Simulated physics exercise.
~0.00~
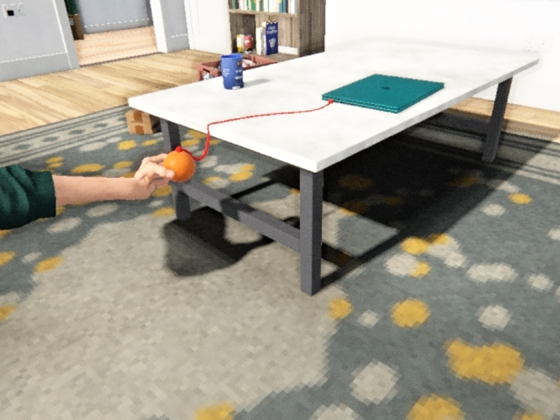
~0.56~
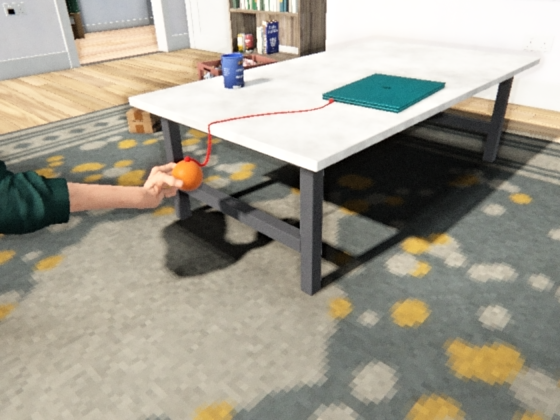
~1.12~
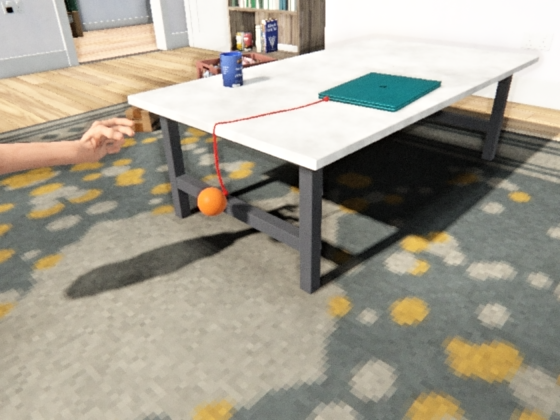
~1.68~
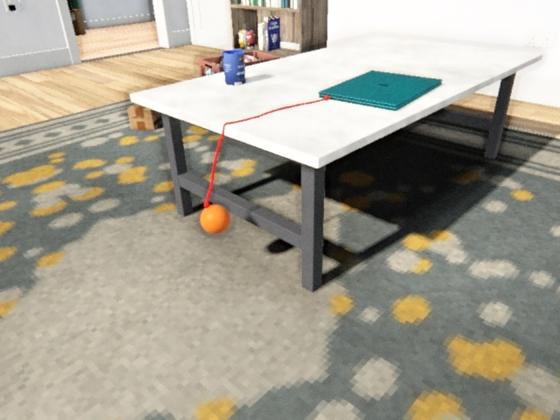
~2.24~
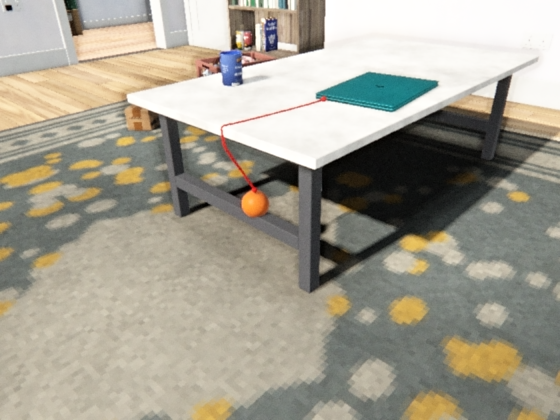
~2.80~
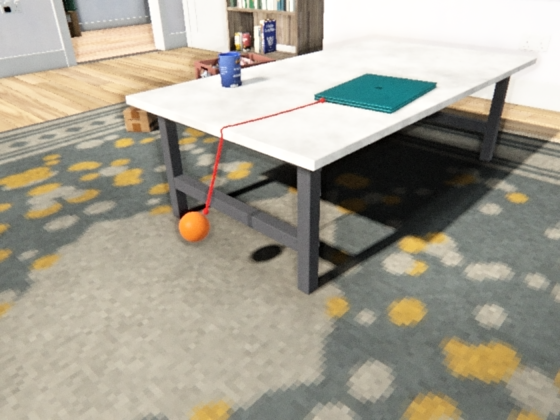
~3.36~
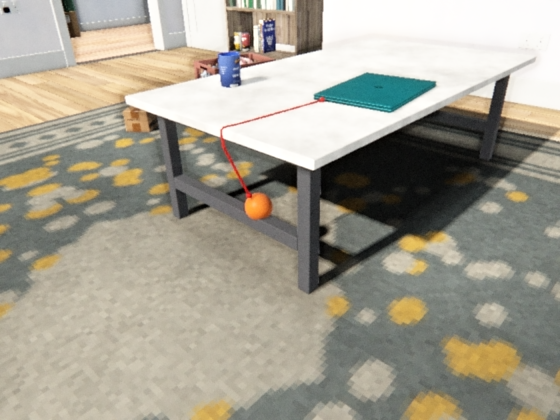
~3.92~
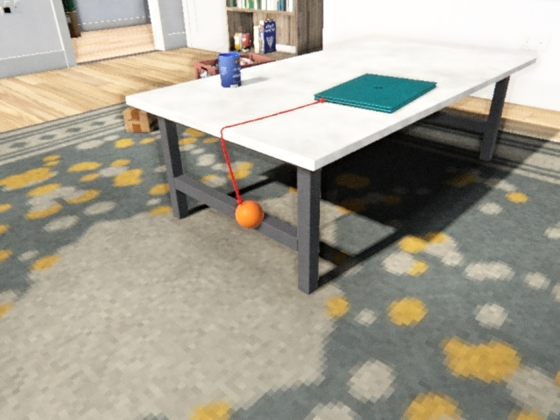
An orange on a red shoelace leaves a hand and swings below the table edge.
